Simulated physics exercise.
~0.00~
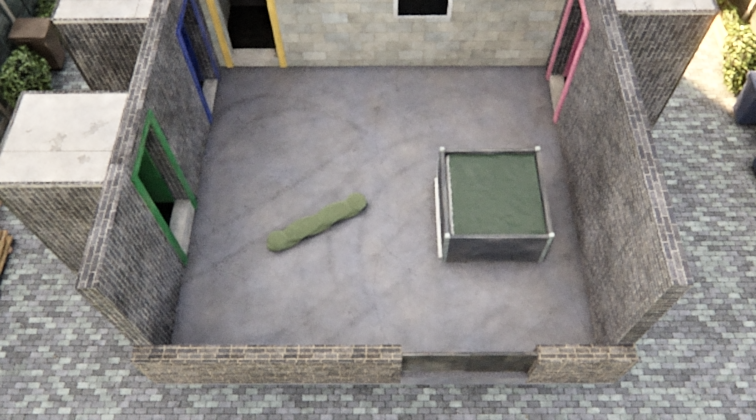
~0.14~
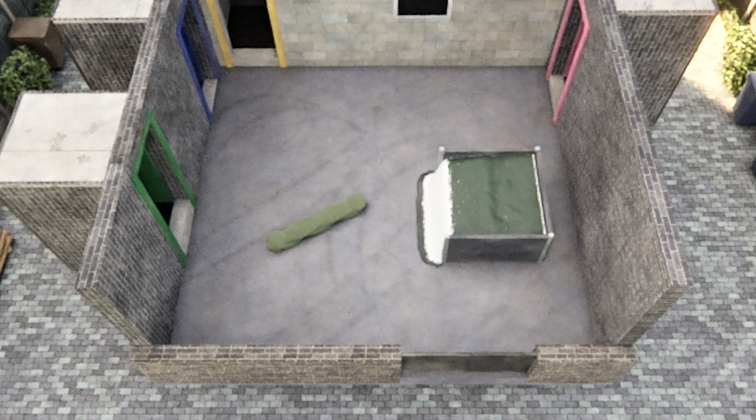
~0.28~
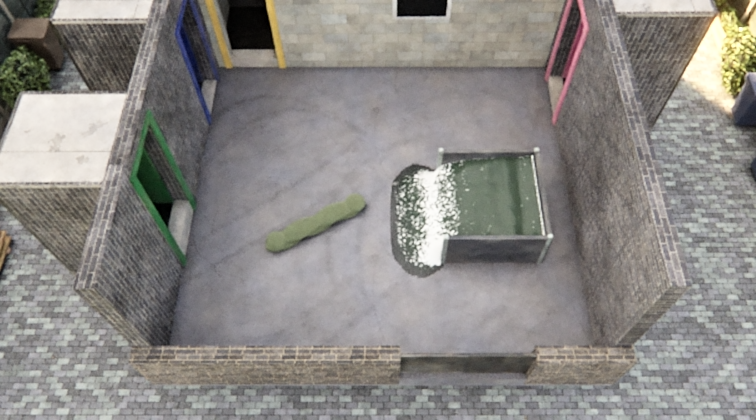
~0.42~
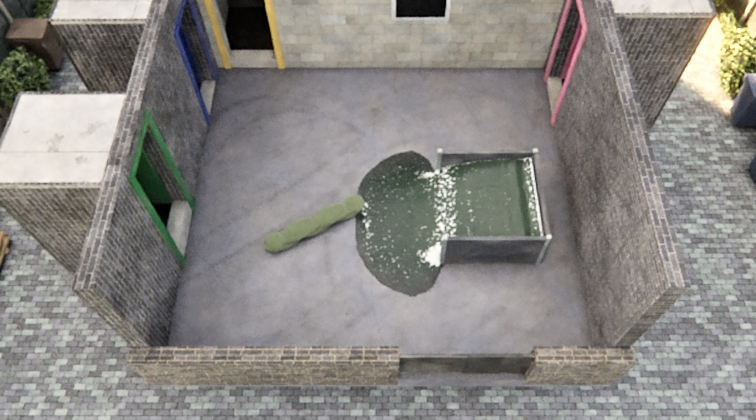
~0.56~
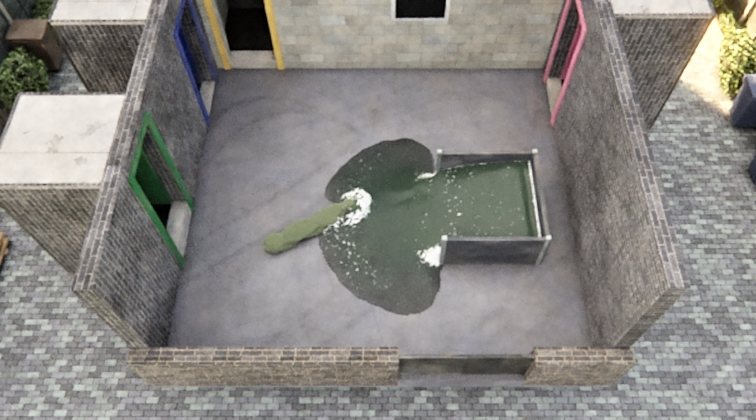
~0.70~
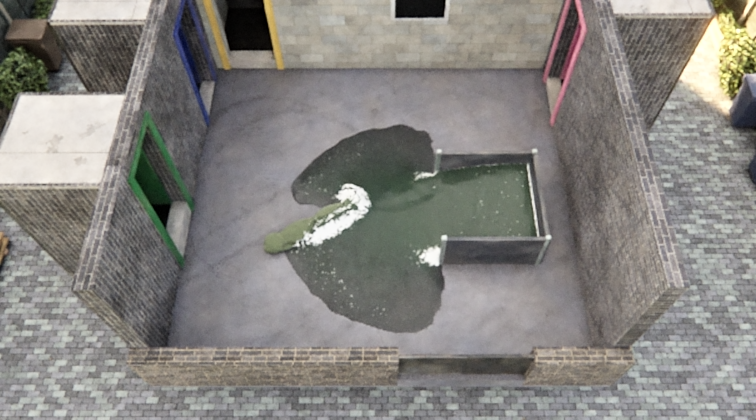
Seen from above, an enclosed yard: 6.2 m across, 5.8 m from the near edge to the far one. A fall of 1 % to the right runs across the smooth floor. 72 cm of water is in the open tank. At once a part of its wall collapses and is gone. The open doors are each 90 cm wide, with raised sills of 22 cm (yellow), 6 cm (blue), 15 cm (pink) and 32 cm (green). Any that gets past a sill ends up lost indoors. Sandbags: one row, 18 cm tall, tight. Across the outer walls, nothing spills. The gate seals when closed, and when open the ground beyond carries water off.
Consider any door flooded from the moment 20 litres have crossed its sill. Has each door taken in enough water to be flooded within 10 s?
The yellow door has not; the blue door has; the pink door has not; the green door has not.
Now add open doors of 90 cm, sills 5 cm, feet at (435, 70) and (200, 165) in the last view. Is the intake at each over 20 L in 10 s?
The first doorway stays inside and the second goes beyond.
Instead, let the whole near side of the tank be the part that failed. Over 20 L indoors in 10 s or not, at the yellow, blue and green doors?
Compared with the limit, yellow is lower, blue is lower and green is lower.
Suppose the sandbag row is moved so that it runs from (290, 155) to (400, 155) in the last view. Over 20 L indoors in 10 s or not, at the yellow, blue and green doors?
Doors: Yellow stays under / blue stays under / green stays under.
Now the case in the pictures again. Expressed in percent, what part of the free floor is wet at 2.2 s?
Covered: Roughly 60 %.
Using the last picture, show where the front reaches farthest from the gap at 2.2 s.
Location: Approx. (217, 74) in the last view.
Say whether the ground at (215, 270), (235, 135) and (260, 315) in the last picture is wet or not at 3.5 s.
The first point is awash, the second is awash and the third is awash.
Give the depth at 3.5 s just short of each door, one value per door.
In centimetres - yellow: 15, blue: 12, pink: 0, green: 14.
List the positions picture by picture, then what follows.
The first frame shows still water, 72 cm deep, in the open tank at (494, 194).
In the second frame, the front is at (434, 174), 0.9 m from the gap at (444, 209); 0.4 m2 of floor is under water; 72 cm left at the back of the open tank.
In the third frame, water pours out at (443, 212) and has run 1.1 m, to (416, 169); typically 12 cm deep outside, 68 cm at the open tank's back.
In the fourth frame, the front is at (369, 179), 1.4 m from the gap at (441, 213); 2.6 m2 of floor is under water; 61 cm left at the back of the open tank.
In the fifth frame, the front is at (333, 185), 1.9 m from the gap at (441, 215); 4.2 m2 of floor is under water; 60 cm left at the back of the open tank.
In the sixth frame, the front is at (291, 251), 2.4 m from the gap at (441, 215); 5.9 m2 of floor is under water; 54 cm left at the back of the open tank.
After 1.4 s water covers 45 % of the floor and is deepest (29 cm) near (357, 222); yellow door not reached, blue door not reached, pink door not reached, green door not reached.
After 2.2 s water covers 60 % of the floor and is deepest (38 cm) near (178, 363); yellow door 2 cm at the sill, 0 L in, blue door 13 cm at the sill, 5 L in, pink door not reached, green door 8 cm at the sill, 0 L in.
After 3.5 s water covers 55 % of the floor and is deepest (18 cm) near (281, 327); yellow door 15 cm at the sill, 0 L in, blue door 12 cm at the sill, 33 L in, pink door not reached, green door 14 cm at the sill, 0 L in.
After 6.0 s water covers 80 % of the floor and is deepest (12 cm) near (360, 74); yellow door 6 cm at the sill, 0 L in, blue door 7 cm at the sill, 54 L in, pink door not reached, green door 5 cm at the sill, 0 L in.
After 10.0 s water covers 95 % of the floor and is deepest (14 cm) near (548, 242); yellow door 4 cm at the sill, 0 L in, blue door 3 cm at the sill, 57 L in, pink door 9 cm at the sill, 0 L in, green door 2 cm at the sill, 0 L in.
